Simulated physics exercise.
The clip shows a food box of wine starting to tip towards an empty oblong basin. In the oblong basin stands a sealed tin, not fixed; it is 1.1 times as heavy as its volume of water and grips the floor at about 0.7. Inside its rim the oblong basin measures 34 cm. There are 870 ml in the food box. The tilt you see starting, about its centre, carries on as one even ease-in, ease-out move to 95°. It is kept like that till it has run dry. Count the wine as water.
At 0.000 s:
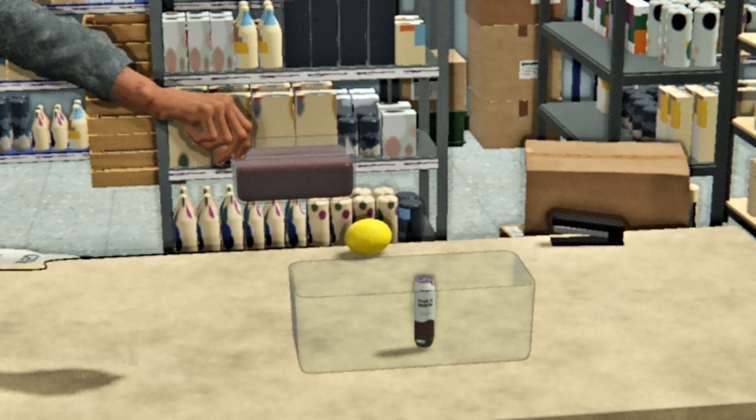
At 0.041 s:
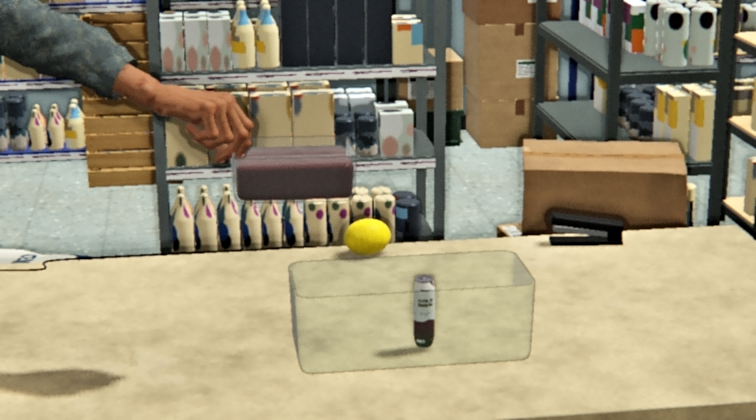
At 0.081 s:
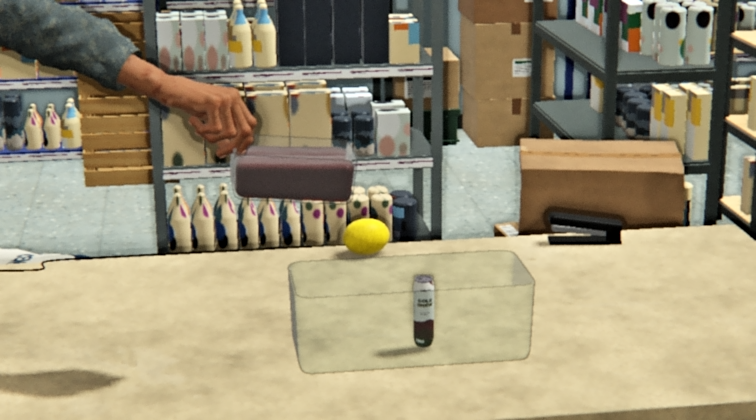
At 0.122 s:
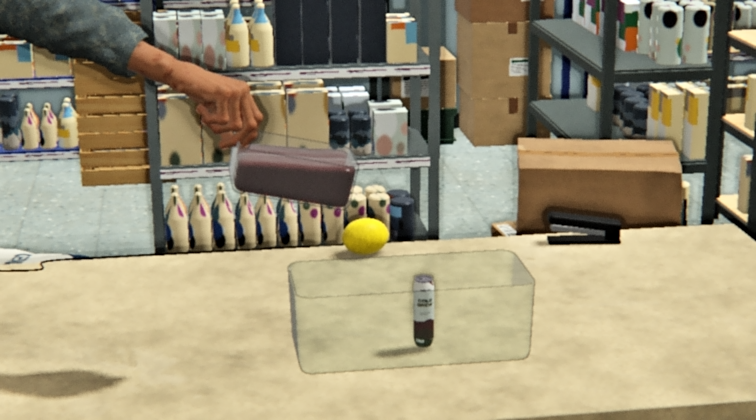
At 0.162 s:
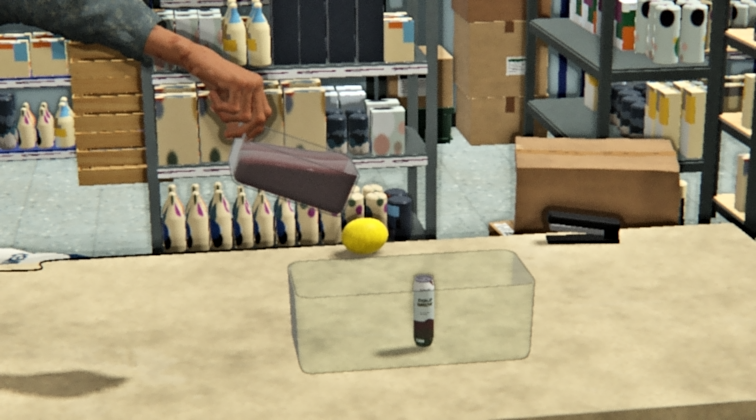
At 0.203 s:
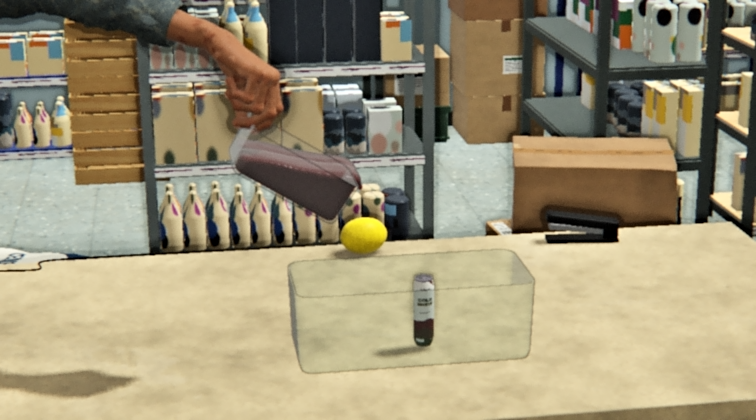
Hand holding a food box of dark wine above a counter, slowly tilting it rightward beside a lemon and clear oblong basin.
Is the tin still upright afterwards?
It falls.
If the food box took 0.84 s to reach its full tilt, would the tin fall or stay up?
The tin goes over.
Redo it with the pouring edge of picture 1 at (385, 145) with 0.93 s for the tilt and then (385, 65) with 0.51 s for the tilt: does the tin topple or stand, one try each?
First it keeps standing; then it stays up.
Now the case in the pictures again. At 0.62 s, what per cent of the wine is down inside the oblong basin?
Near 84 in a hundred.
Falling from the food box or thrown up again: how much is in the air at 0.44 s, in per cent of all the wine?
Near 58 in a hundred.
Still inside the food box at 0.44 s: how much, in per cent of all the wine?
Some 16 per cent.
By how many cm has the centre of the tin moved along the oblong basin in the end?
Some 8.5 cm.
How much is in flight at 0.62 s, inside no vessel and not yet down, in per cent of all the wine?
Some 6 per cent.
After 0.44 s the tilt is 91° and 17 per cent is still to pour; the tin stands where it began.
After 0.62 s the tilt is 95° and 3 per cent is still to pour; the tin leans 17°.
After 0.81 s the tilt is 95° and 1 per cent is still to pour; the tin leans 60°.
After 1.01 s the tilt is 95° and 1 per cent is still to pour; the tin lies on its side.
In the end the tin lies on its side.
